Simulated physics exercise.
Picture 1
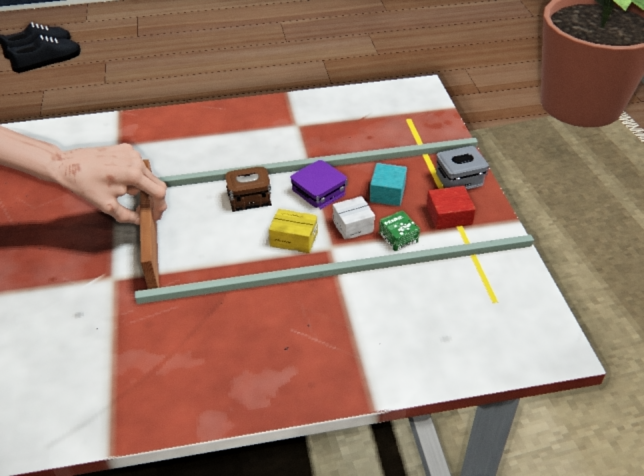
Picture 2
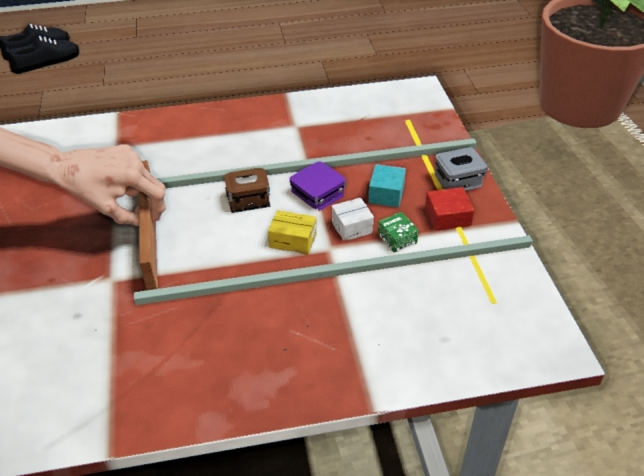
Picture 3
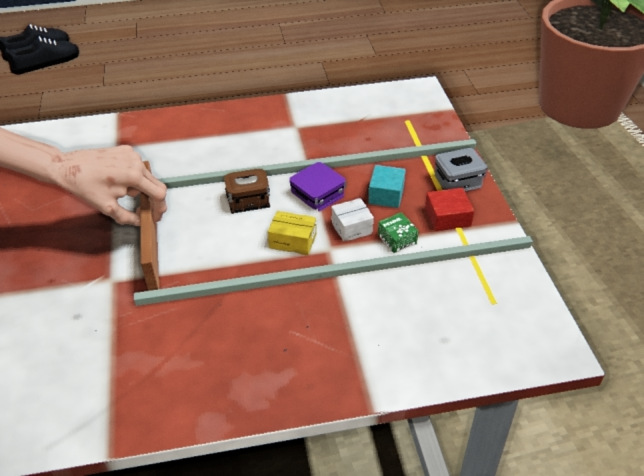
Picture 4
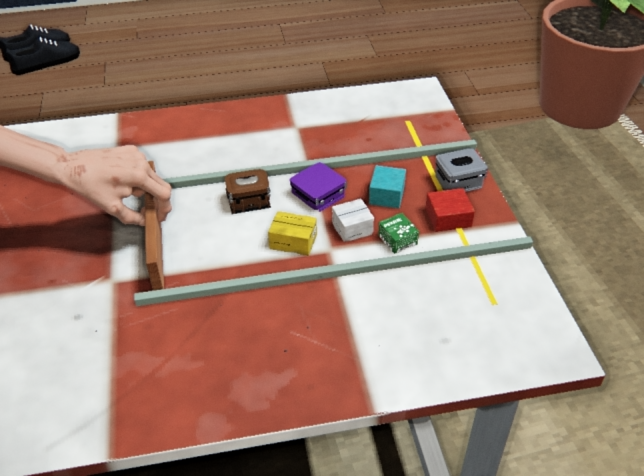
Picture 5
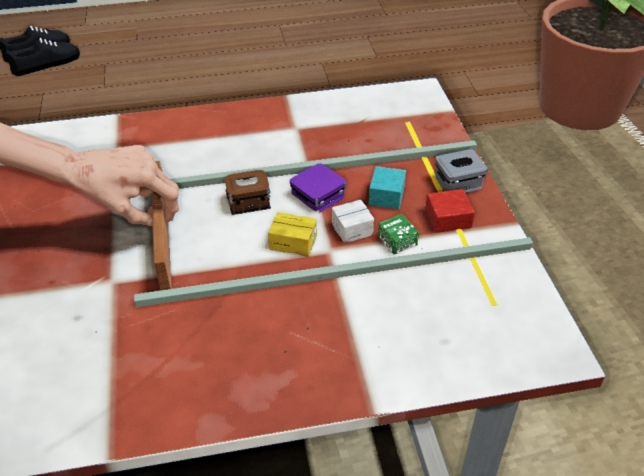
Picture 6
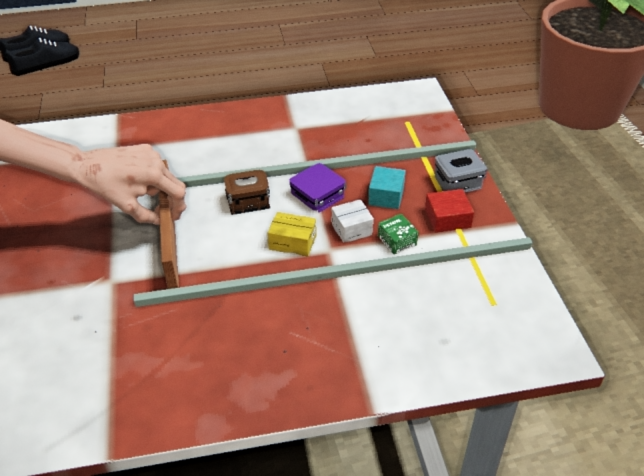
A hand slides a wooden board slightly right between two rails toward eight still objects.
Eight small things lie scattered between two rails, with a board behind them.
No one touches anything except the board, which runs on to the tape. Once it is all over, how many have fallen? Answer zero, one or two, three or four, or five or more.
When it is over, three or four have fallen.
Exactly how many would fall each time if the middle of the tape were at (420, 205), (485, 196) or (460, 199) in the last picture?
The counts: 2, 5 and 5.
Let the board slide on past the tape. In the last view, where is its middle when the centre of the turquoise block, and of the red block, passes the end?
(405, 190) and (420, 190), roughly.
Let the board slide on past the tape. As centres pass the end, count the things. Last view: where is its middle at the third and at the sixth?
I'd put it close to (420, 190) and later close to (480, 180).
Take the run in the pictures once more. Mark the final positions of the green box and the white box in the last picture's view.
In the last picture the first middle sits at (475, 227) and the other at (499, 189).
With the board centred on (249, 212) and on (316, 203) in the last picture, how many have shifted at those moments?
I count 1 first and 5 after.
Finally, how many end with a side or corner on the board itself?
Well, it touches 3.
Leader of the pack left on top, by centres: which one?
That's the white box, it ends up nearest.
Soon after, none off yet; grey case at rest near (459, 173); red block at rest near (449, 210); turquoise block at rest near (387, 187).
Then, none off yet; grey case at rest near (462, 173); red block at rest near (449, 210); turquoise block moved about its own width near (428, 185).
Further on, one off so far; grey case falling near (507, 314); red block moved about its own width near (499, 206); turquoise block moved well along near (494, 174).
At rest, the number that fall off is three or four; fallen, purple case, turquoise block, red block and grey case.
